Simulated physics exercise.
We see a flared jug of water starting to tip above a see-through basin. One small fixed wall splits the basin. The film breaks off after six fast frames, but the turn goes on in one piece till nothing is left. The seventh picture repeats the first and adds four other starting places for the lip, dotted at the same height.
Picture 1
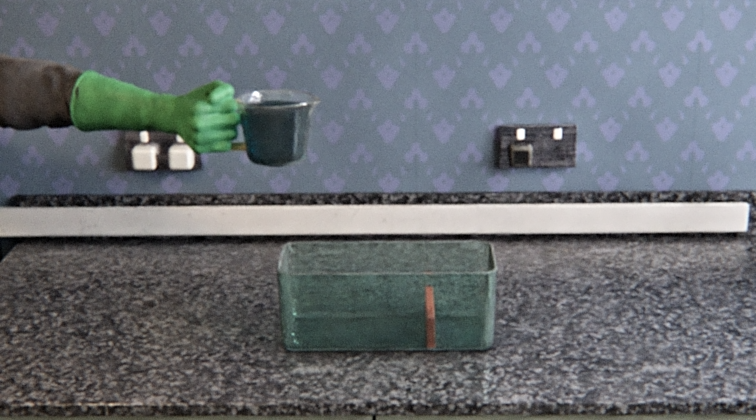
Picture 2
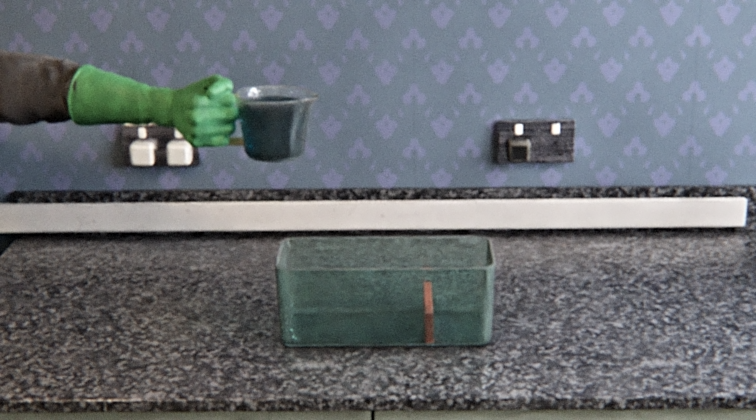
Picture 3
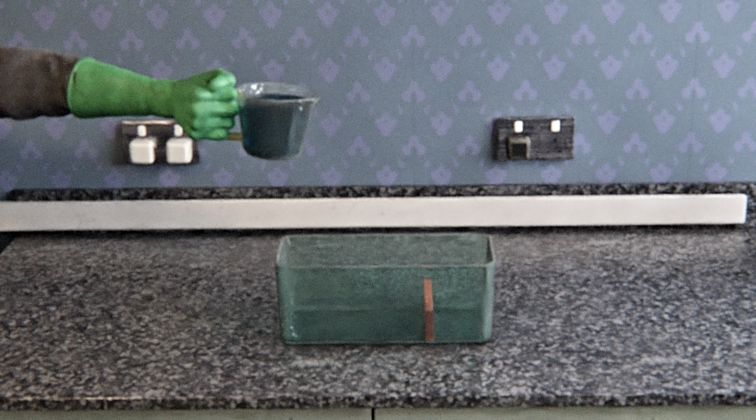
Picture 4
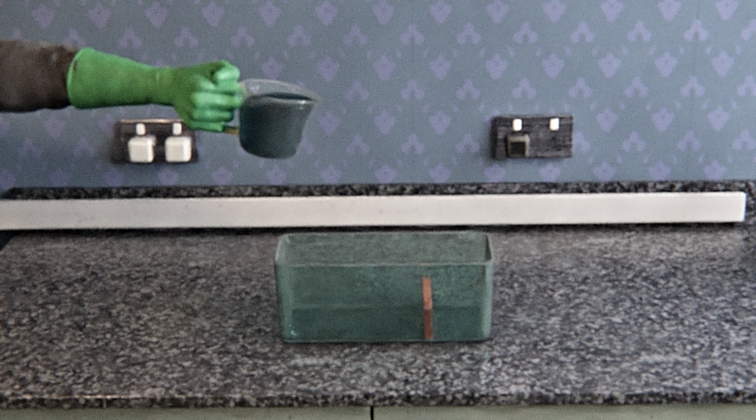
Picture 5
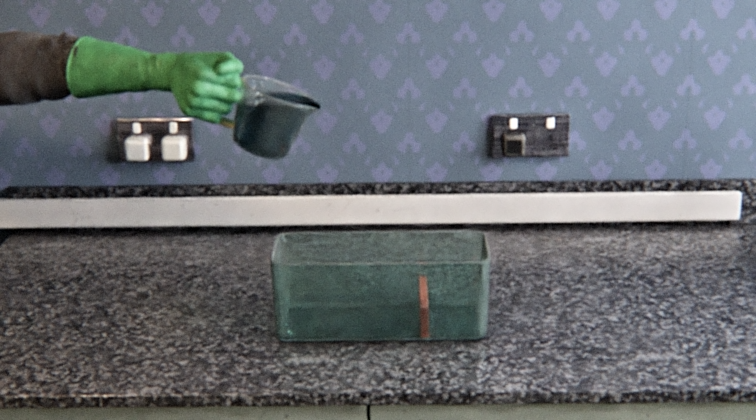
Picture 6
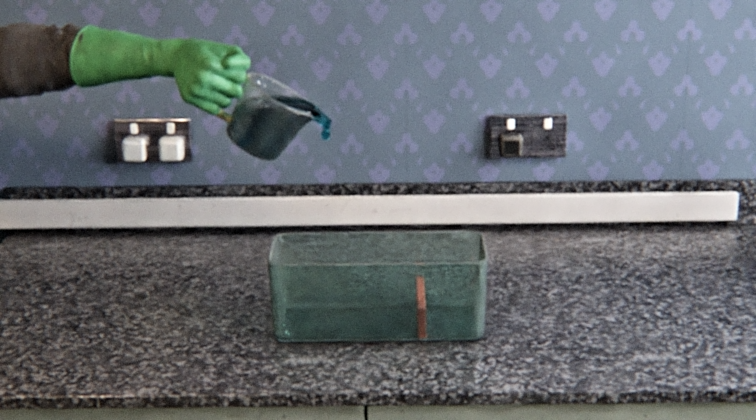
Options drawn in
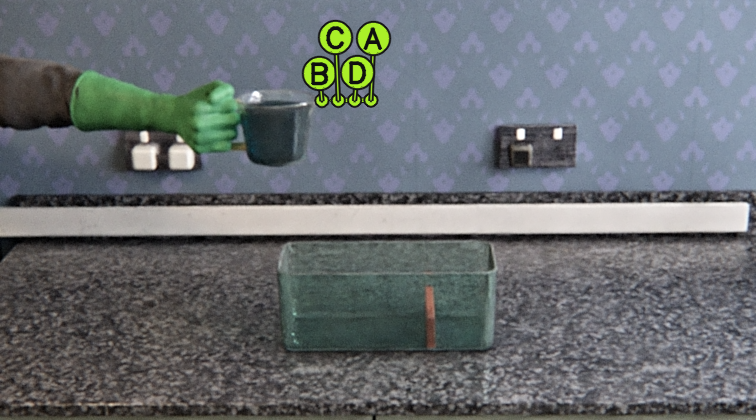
Green-gloved hand holding a jug of dark liquid above a clear basin, tilting it rightward until liquid begins coming over the lip.
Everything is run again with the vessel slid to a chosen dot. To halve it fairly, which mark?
It is A.
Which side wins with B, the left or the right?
More ends on the left.
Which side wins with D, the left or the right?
The left side.
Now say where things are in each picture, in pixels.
Upright, lip at (319, 100); basin from (282, 348) to (493, 347); top of the wall at (430, 301); nothing has left yet, in the first frame.
Upright, lip at (317, 97); nothing has left yet, in the second frame.
Tipped about 6°, lip at (319, 97); nothing has left yet, in the third frame.
Tipped about 12°, lip at (320, 101); nothing has left yet, in the fourth frame.
Tipped about 21°, lip at (319, 107); water is over the lip, down to (319, 107), in the fifth frame.
Tipped about 32°, lip at (318, 117); water is over the lip, down to (325, 136), in the sixth frame.
On the marked copy, A at (370, 100); B at (321, 100); C at (338, 100); D at (354, 100).
If A is chosen, about 50 % ends left of the wall and 48 % right of it.
If B is chosen, about 94 % ends left of the wall and 5 % right of it.
If C is chosen, about 92 % ends left of the wall and 5 % right of it.
If D is chosen, about 88 % ends left of the wall and 10 % right of it.
